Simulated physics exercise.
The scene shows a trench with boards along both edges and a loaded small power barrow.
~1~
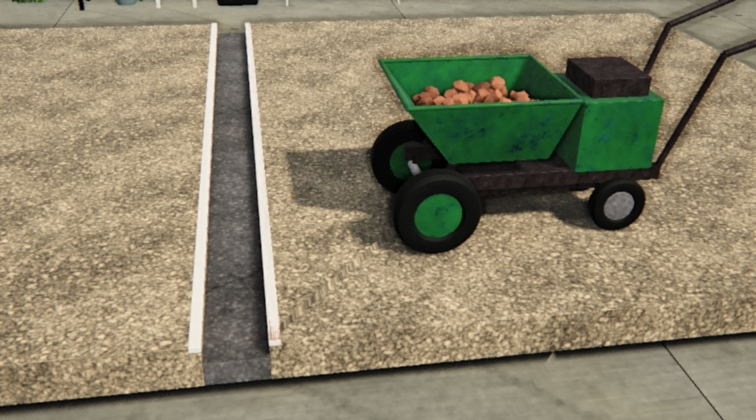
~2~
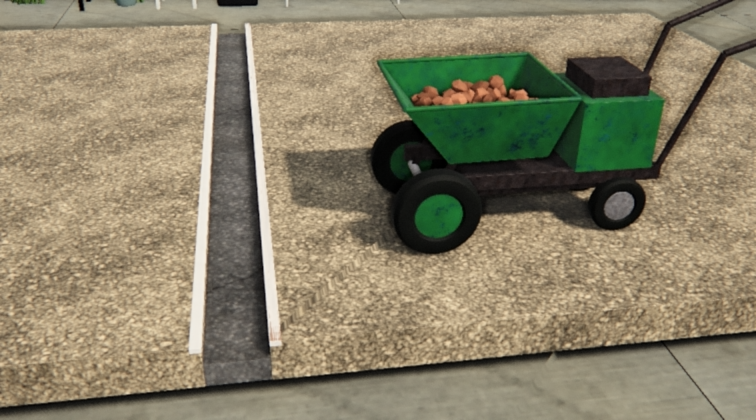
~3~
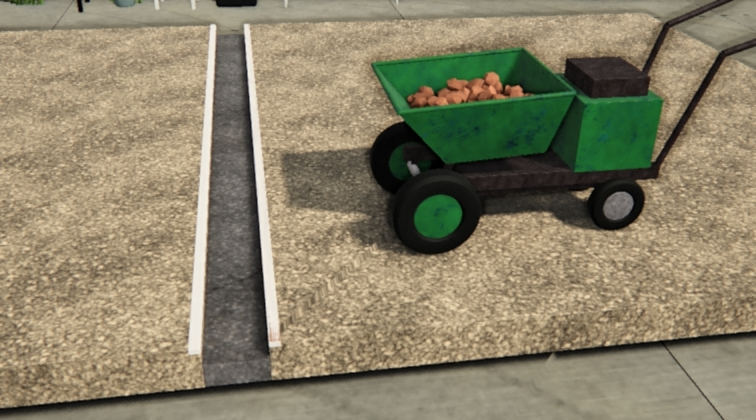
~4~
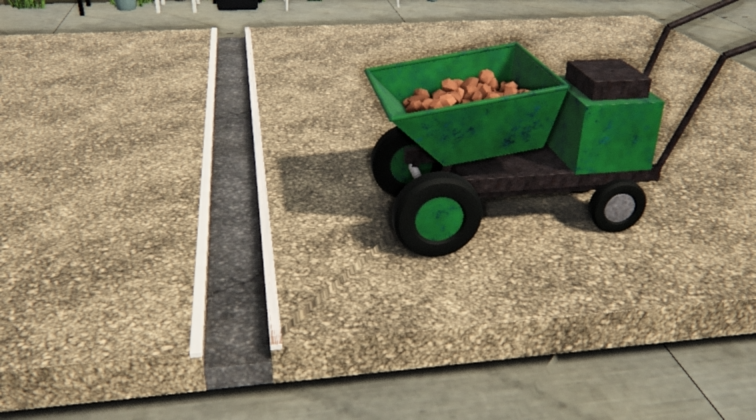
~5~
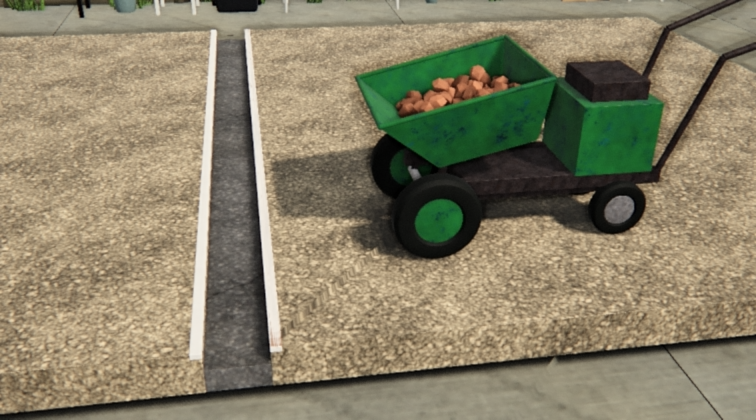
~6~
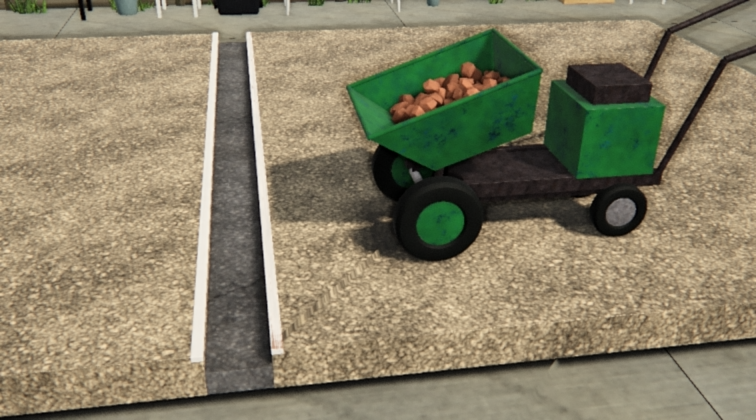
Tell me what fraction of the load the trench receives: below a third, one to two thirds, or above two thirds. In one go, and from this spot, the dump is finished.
The trench receives one to two thirds.
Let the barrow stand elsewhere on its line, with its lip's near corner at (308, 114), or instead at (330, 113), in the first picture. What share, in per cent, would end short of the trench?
Roughly 0 per cent, then roughly 0 per cent.
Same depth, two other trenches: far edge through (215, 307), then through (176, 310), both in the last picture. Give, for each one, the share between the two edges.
I'd put it near 40 in a hundred, then near 50 in a hundred.
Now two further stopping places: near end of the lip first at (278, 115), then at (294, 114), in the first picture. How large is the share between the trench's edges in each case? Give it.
Estimates: 0 %, 10 %.
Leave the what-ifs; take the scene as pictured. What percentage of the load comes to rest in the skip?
Share in the skip: Around 5 %.
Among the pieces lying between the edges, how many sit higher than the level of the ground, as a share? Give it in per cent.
My best guess is some 25 per cent.
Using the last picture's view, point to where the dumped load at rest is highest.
Around (287, 218).
Soon, skip tipped steeply; all in the skip.
A while on, skip tipped right over; most in the skip; about a quarter short of the trench; a stray few in or heaped over the trench; a stray few falling.
Towards the end, skip tipped right over; a small part in the skip; about half short of the trench; about a third in or heaped over the trench; a stray few beyond it.
Finally, skip tipped right over; a small part in the skip; about half short of the trench; about half in or heaped over the trench; a stray few beyond it.
